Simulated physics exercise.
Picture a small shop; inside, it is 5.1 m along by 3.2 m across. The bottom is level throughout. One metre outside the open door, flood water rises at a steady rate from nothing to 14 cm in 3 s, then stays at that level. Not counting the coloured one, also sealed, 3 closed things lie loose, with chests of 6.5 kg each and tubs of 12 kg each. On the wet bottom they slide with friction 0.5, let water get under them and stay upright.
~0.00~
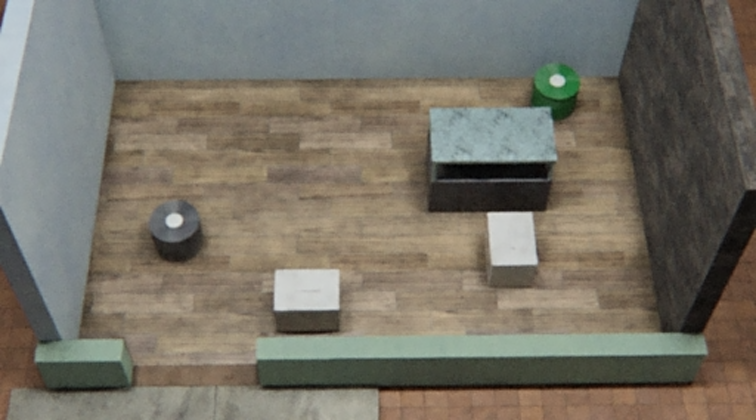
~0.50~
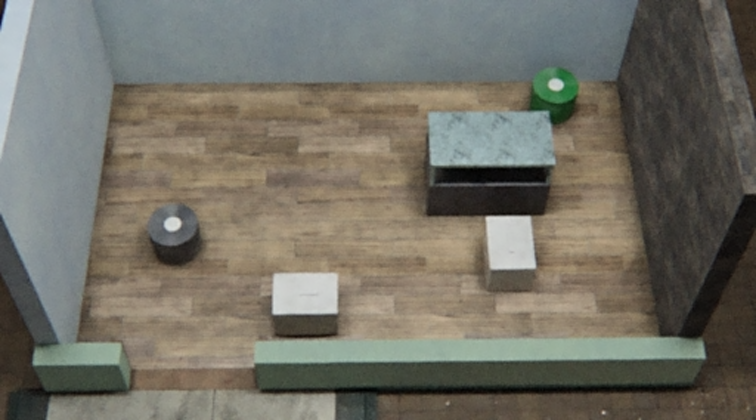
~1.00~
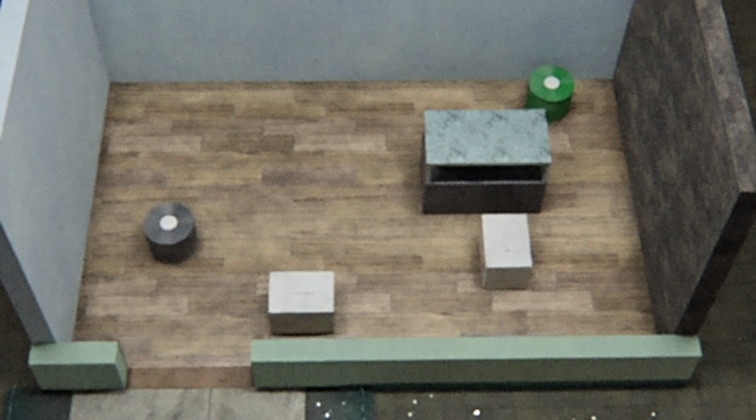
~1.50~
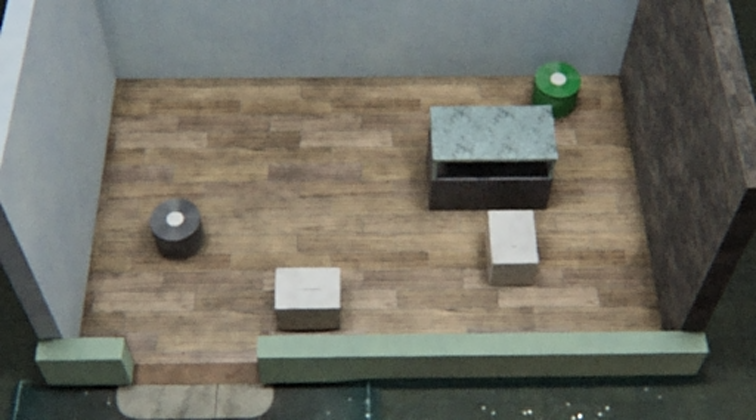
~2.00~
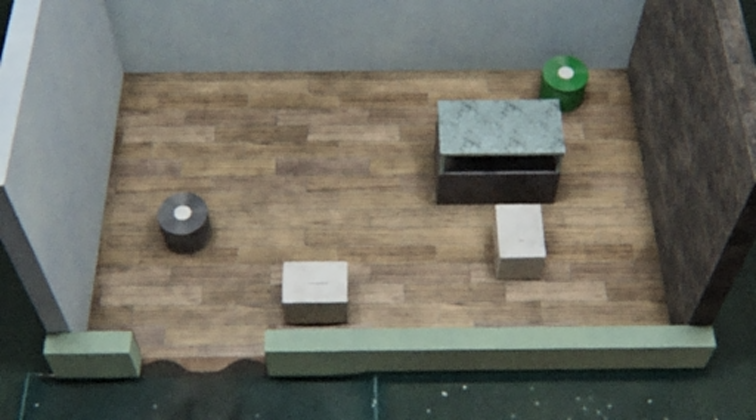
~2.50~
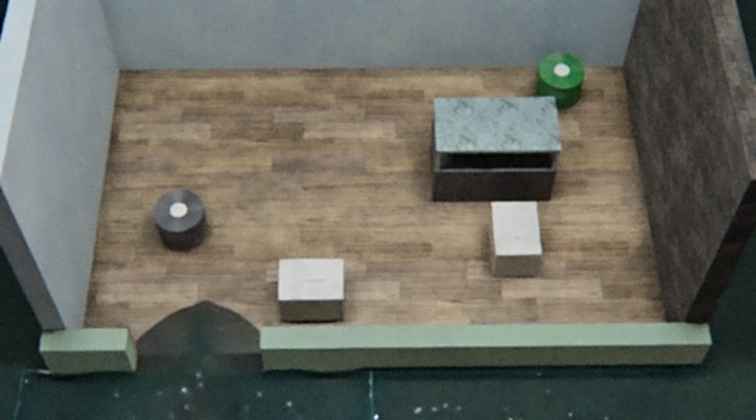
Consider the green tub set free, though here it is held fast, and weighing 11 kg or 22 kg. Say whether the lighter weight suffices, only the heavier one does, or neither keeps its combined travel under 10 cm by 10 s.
The lighter suffices.
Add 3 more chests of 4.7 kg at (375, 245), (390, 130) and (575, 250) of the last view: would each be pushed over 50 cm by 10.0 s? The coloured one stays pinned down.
In the order given, within the mark, then beyond the mark, and last within the mark.
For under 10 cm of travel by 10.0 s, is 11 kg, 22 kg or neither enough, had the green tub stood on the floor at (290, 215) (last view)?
Short answer: Heavier load only.
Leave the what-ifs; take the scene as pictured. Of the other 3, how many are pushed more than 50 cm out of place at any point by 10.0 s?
I count 0 of them.
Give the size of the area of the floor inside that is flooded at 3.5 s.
Wet area: Approx. 2.0 m2.
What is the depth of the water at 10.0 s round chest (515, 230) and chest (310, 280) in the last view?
Around 0 cm and 2 cm.
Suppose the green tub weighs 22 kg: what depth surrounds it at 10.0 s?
5 cm, roughly.
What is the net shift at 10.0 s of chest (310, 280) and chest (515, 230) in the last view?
In turn: 0 cm, 0 cm.
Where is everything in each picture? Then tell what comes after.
The green tub at (557, 81) rests on the ground; water covers 0.0 m2; 0 of 4 have shifted, in the first frame.
The green tub at (556, 85), on the bottom; water covers 0.0 m2; 0 of 4 have shifted, in the second frame.
The green tub at (552, 83), on the bottom; water covers 0.0 m2; 0 of 4 have shifted, in the third frame.
The green tub at (558, 79) rests on the ground; water covers 0.0 m2; 0 of 4 have shifted, in the fourth frame.
The green tub at (566, 73) rests on the ground; water covers 0.0 m2; 0 of 4 have shifted, in the fifth frame.
The green tub at (562, 71), on the bottom; 0.4 m2 under water; 0 of 4 have shifted, in the sixth frame.
After 3.5 s the green tub would be 0 cm from its start with 11 kg and 0 cm from its start with 22 kg; 0 cm of water round it then.
After 4.5 s the green tub would be 0 cm from its start with 11 kg and 0 cm from its start with 22 kg; 0 cm of water round it then.
After 7.0 s the green tub would be 0 cm from its start with 11 kg and 0 cm from its start with 22 kg; 2 cm of water round it then.
After 10.0 s the green tub would be 0 cm from its start with 11 kg and 0 cm from its start with 22 kg; 5 cm of water round it then.
